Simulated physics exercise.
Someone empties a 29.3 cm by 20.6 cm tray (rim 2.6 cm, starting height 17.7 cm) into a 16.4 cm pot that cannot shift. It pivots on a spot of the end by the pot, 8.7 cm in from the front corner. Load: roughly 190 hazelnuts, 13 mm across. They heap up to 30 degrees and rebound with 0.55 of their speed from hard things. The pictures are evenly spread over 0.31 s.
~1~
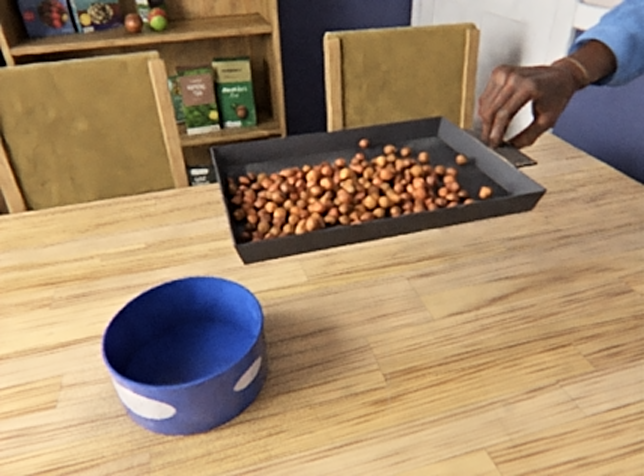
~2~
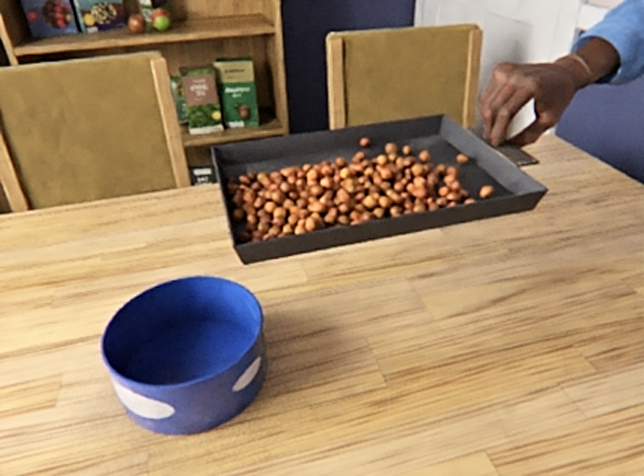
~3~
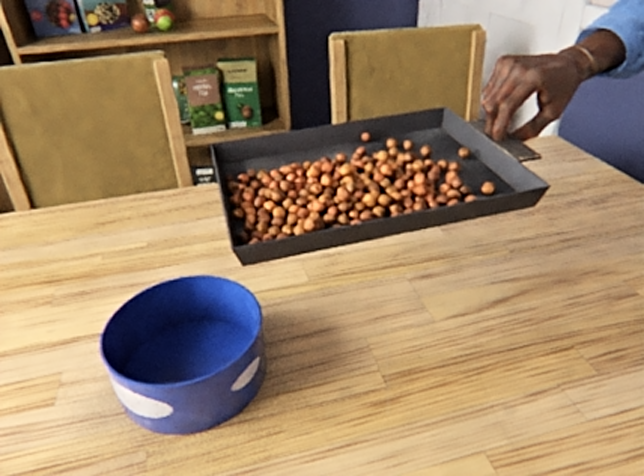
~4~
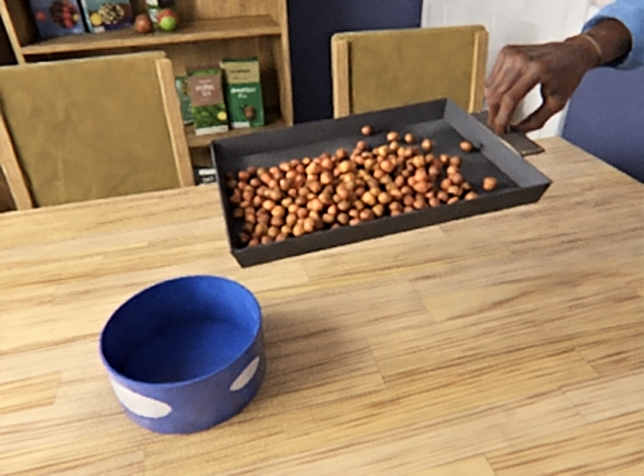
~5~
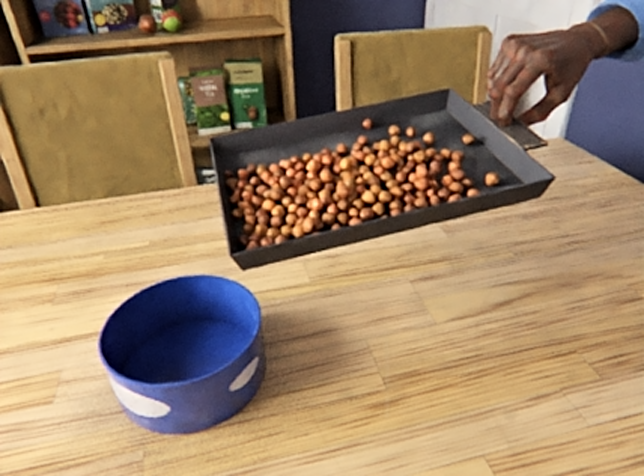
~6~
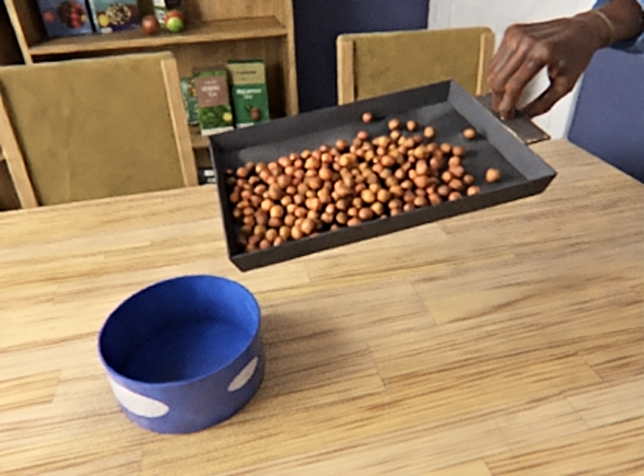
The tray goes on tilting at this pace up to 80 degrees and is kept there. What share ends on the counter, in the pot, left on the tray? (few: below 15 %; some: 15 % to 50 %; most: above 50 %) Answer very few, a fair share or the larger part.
On the counter: The larger part; in the pot: A fair share; left on the tray: Very few.
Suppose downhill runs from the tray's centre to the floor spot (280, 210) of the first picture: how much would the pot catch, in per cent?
Some 80 per cent.
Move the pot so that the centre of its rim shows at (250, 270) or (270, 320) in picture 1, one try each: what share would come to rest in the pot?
Some 0 and 90 per cent.
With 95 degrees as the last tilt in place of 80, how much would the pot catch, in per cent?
Then about 35 per cent.
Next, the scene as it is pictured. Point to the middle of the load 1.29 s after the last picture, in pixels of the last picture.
Near (302, 186).
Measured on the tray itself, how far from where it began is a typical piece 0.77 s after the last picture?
Roughly 1 cm.
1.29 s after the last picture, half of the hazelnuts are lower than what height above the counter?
Some 22 cm.
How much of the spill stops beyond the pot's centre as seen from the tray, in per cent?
Some 20 per cent.
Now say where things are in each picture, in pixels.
Tray tilt 0 degrees, front corners at (241, 241) and (537, 188); middle of the pieces at (343, 195); pot at (184, 325), in the first frame.
Tray tilt 1 degrees, front corners at (240, 241) and (538, 187); middle of the pieces at (344, 194), in the second frame.
Tray tilt 3 degrees, front corners at (239, 243) and (540, 184); middle of the pieces at (343, 192), in the third frame.
Tray tilt 5 degrees, front corners at (238, 246) and (542, 179), lowest corner left front; middle of the pieces at (343, 189), in the fourth frame.
Tray tilt 8 degrees, front corners at (237, 249) and (545, 175), lowest corner left front; middle of the pieces at (342, 188), in the fifth frame.
Tray tilt 10 degrees, front corners at (236, 252) and (547, 171), lowest corner left front; middle of the pieces at (348, 179); pot at (181, 323), in the sixth frame.
Then, 0.77 s after the last picture, tilt 43 degrees; the tray holds 100 %, the pot 0 %.
Then, 1.29 s after the last picture, tilt 64 degrees; the tray holds 95 %, the pot 0 %.
Then, 1.87 s after the last picture, tilt 80 degrees; the tray holds 25 %, the pot 25 %.
In the end, counter 65 %, pot 30 %, tray 0 %.
